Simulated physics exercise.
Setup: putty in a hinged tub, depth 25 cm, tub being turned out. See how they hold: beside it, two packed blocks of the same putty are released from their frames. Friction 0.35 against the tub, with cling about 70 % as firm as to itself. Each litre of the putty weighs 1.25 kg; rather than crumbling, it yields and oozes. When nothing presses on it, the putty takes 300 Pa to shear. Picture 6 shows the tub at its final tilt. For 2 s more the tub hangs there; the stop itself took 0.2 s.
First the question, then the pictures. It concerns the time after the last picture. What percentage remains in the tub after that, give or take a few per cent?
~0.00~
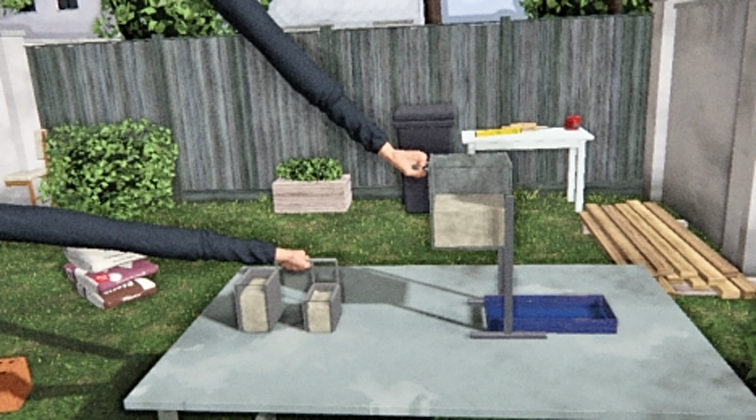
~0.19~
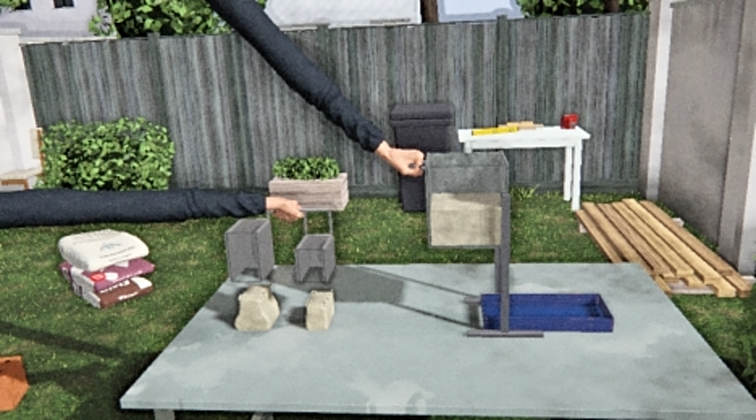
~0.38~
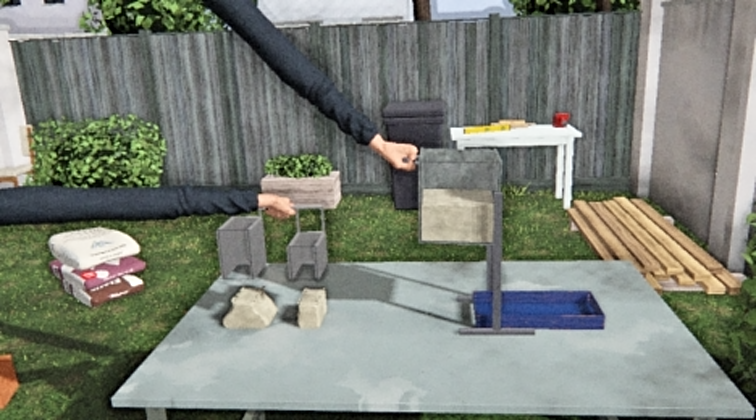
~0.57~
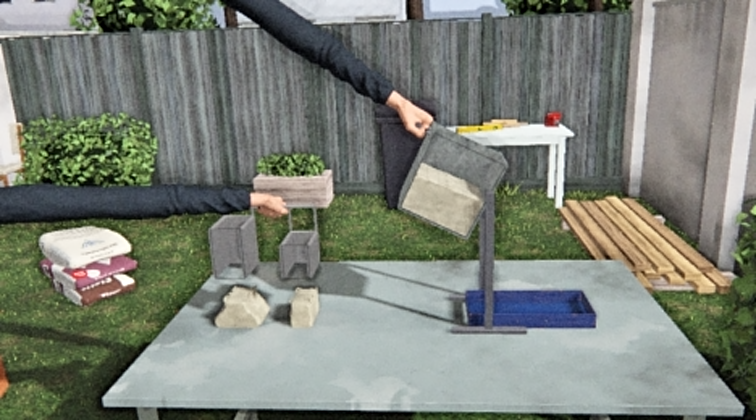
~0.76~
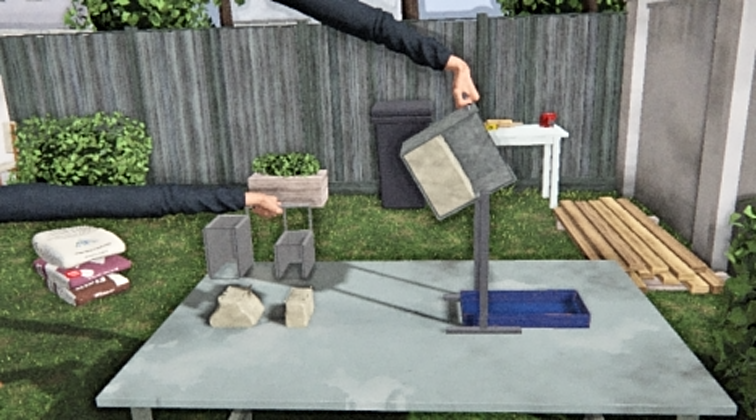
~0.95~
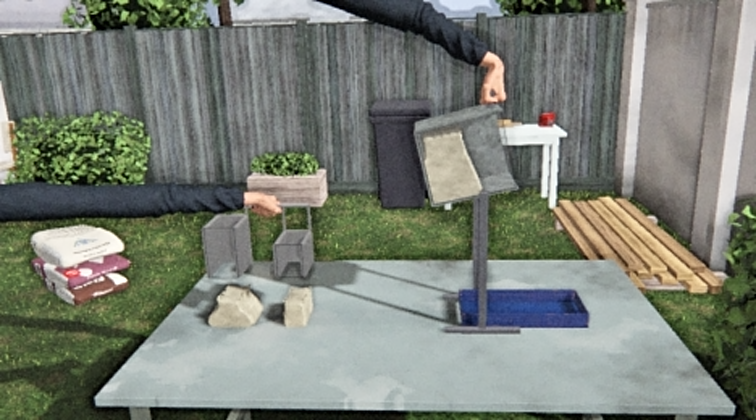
100 %.
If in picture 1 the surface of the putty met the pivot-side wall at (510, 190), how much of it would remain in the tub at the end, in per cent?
Roughly 75 per cent would still be in the tub at the end.
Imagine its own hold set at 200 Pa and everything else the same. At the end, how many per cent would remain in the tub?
I'd expect about 90 percent.
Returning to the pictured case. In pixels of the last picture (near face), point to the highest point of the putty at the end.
Peak location: Approx. (478, 154).
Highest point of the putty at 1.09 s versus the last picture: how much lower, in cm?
I reckon it's close to 4 cm.
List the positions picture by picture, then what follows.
The first picture shows handle-side rim at (431, 167), tilt 0 degrees; crest of the putty at (438, 210); block heights 14 cm, 9.3 cm (left to right).
The second picture shows handle-side rim at (428, 166), tilt 0 degrees; crest of the putty at (435, 209); block heights 12 cm, 9.0 cm (left to right).
The third picture shows handle-side rim at (422, 161), tilt 2 degrees; crest of the putty at (427, 205); block heights 9.9 cm, 8.9 cm (left to right).
The fourth picture shows handle-side rim at (436, 132), tilt 26 degrees; crest of the putty at (417, 176); block heights 9.9 cm, 8.9 cm (left to right).
The fifth picture shows handle-side rim at (478, 112), tilt 61 degrees; crest of the putty at (435, 139); block heights 9.9 cm, 8.9 cm (left to right).
The sixth picture shows handle-side rim at (502, 112), tilt 77 degrees; crest of the putty at (457, 135); block heights 9.9 cm, 8.9 cm (left to right).
After 1.09 s, the tub is at 77 degrees and holds 100 %.
After 1.26 s, the tub is at 77 degrees and holds 100 %.
After 1.43 s, the tub is at 77 degrees and holds 100 %.
After 1.60 s, the tub is at 77 degrees and holds 100 %.
After 2.95 s, the tub is at 77 degrees and holds 100 %.
